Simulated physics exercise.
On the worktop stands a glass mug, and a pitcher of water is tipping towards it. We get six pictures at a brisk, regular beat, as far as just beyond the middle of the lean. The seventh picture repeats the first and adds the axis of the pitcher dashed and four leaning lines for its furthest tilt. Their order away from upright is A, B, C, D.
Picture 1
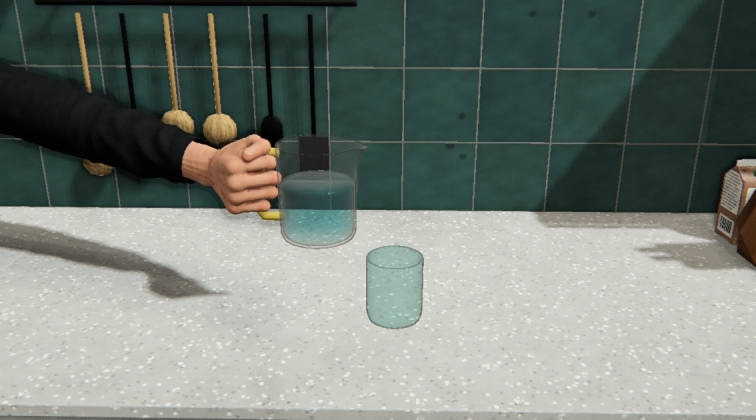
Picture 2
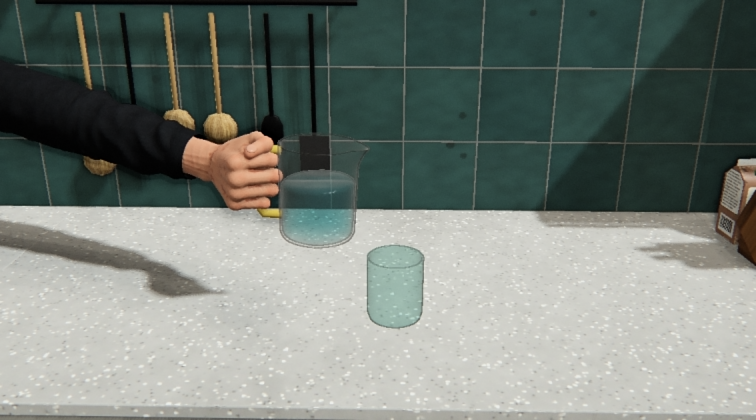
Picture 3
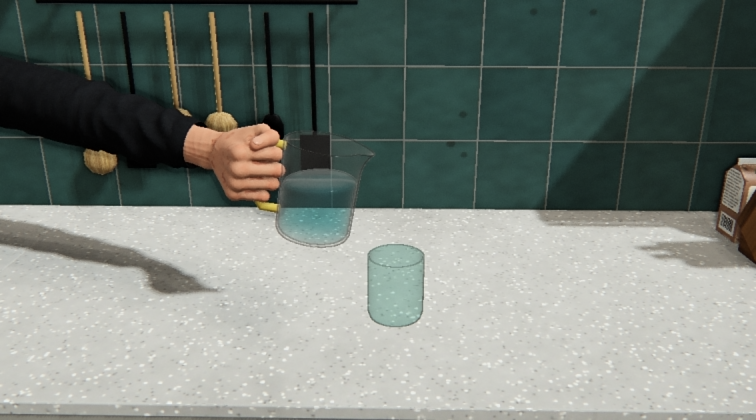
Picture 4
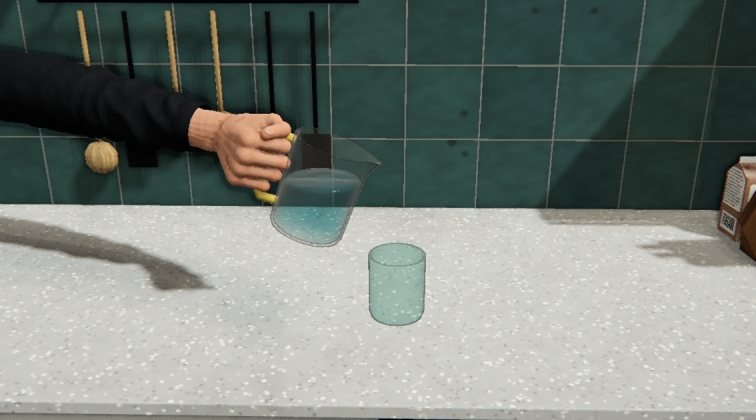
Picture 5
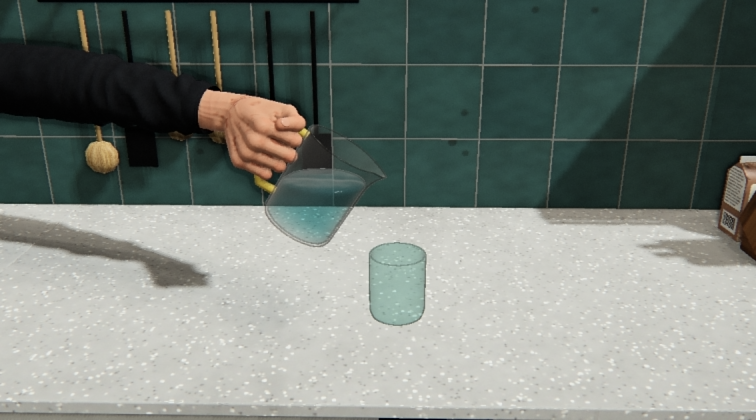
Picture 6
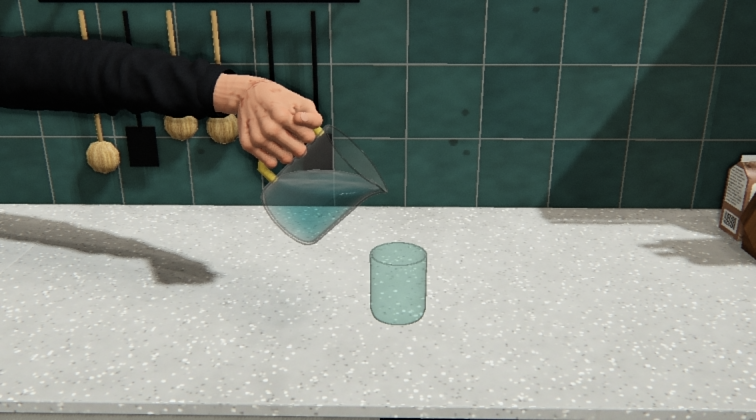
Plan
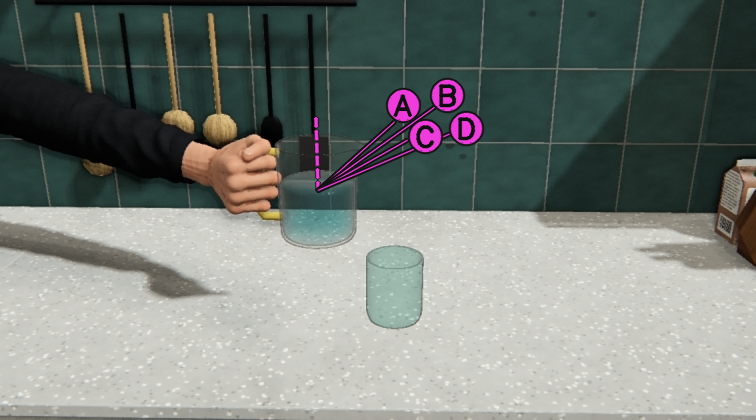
On a speckled kitchen counter, a hand held a clear pitcher of bluish water upright behind a glass mug, then steadily tilted it to the right until it leaned steeply, with no water leaving it.
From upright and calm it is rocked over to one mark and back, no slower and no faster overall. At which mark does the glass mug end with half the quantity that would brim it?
Tilt D does it best.
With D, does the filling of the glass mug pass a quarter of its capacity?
Yes.
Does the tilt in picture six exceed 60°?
No, it does not.
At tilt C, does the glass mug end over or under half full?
Under half.
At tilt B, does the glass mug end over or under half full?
Under.
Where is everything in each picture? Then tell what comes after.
Upright, lip at (366, 147); rim of the glass mug round (395, 257); nothing has left yet, in the first frame.
Tipped about 2°, lip at (368, 148); nothing has left yet, in the second frame.
Tipped about 9°, lip at (374, 153); nothing has left yet, in the third frame.
Tipped about 20°, lip at (380, 163); nothing has left yet, in the fourth frame.
Tipped about 32°, lip at (385, 176); nothing has left yet, in the fifth frame.
Tipped about 46°, lip at (387, 190); nothing has left yet, in the sixth frame.
In magenta, A at (394, 122); B at (434, 107); C at (407, 140); D at (449, 133).
With A, the glass mug ends with about 7 % of what it can hold.
With B, the glass mug ends with about 18 % of what it can hold.
With C, the glass mug ends with about 31 % of what it can hold.
With D, the glass mug ends with about 49 % of what it can hold; 3 % of the water is spilt.
